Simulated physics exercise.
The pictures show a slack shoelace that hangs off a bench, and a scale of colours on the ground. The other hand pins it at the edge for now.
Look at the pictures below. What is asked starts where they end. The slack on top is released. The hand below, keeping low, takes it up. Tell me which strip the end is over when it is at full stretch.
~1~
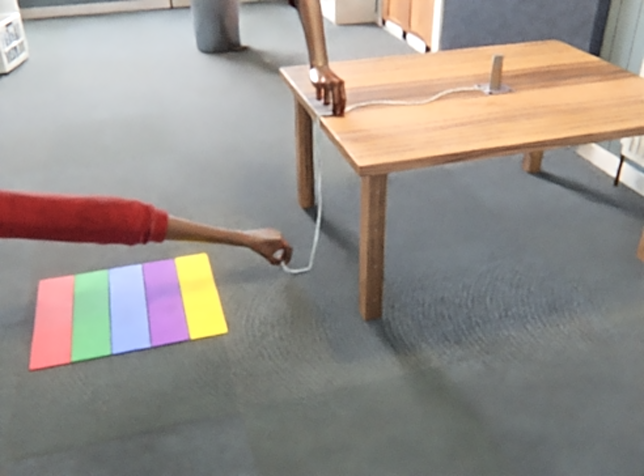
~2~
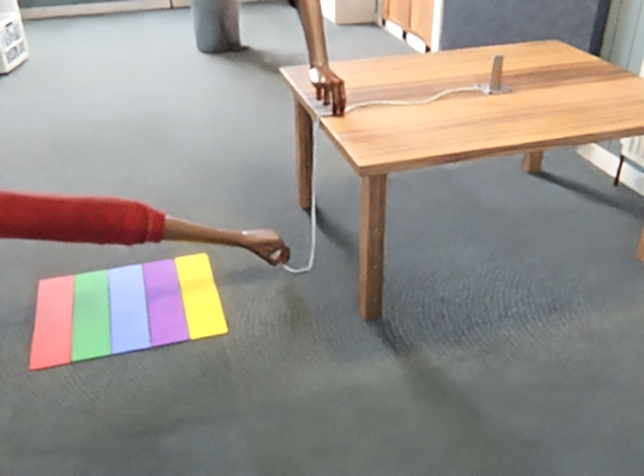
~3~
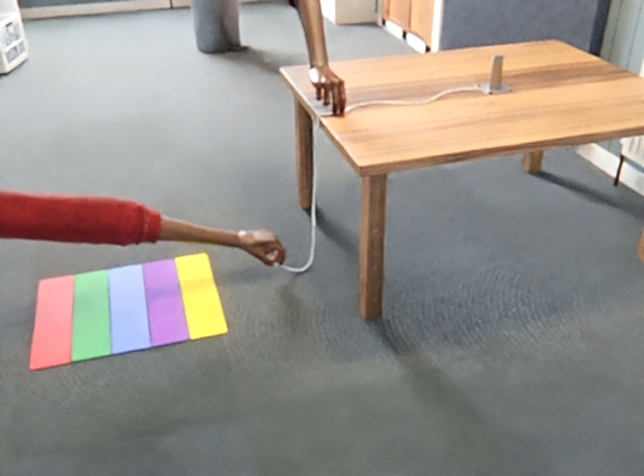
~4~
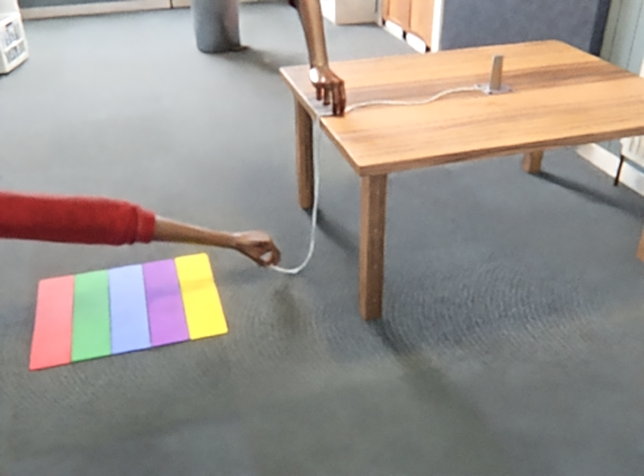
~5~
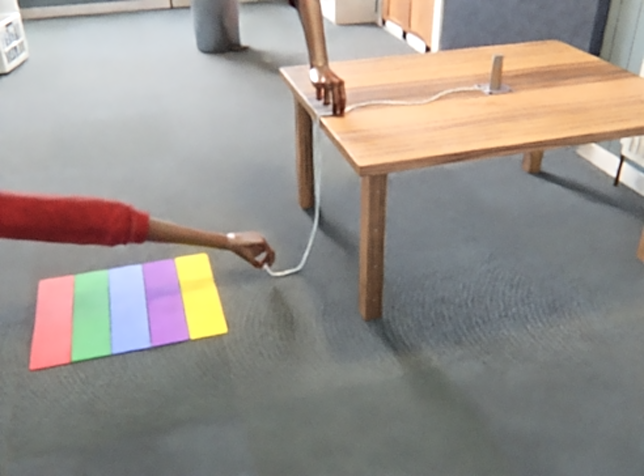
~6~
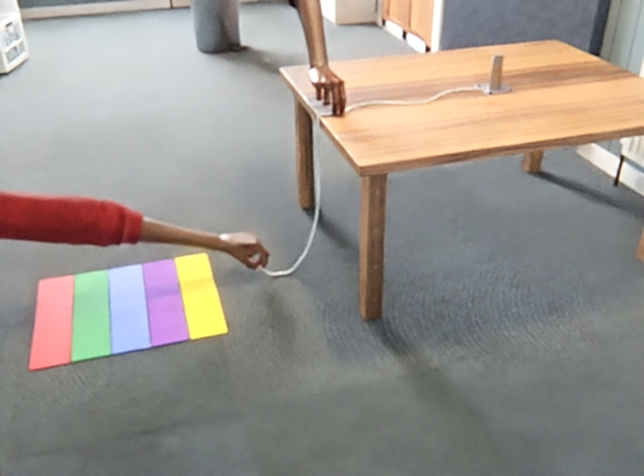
It is over the purple strip.
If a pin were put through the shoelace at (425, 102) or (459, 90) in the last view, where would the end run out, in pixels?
Try by try: (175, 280), (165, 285).
Soon after, end near (221, 274); short of the strips.
Then, end near (184, 280); over yellow.
At full stretch, end near (164, 283); over purple. It gets as far as the purple strip.
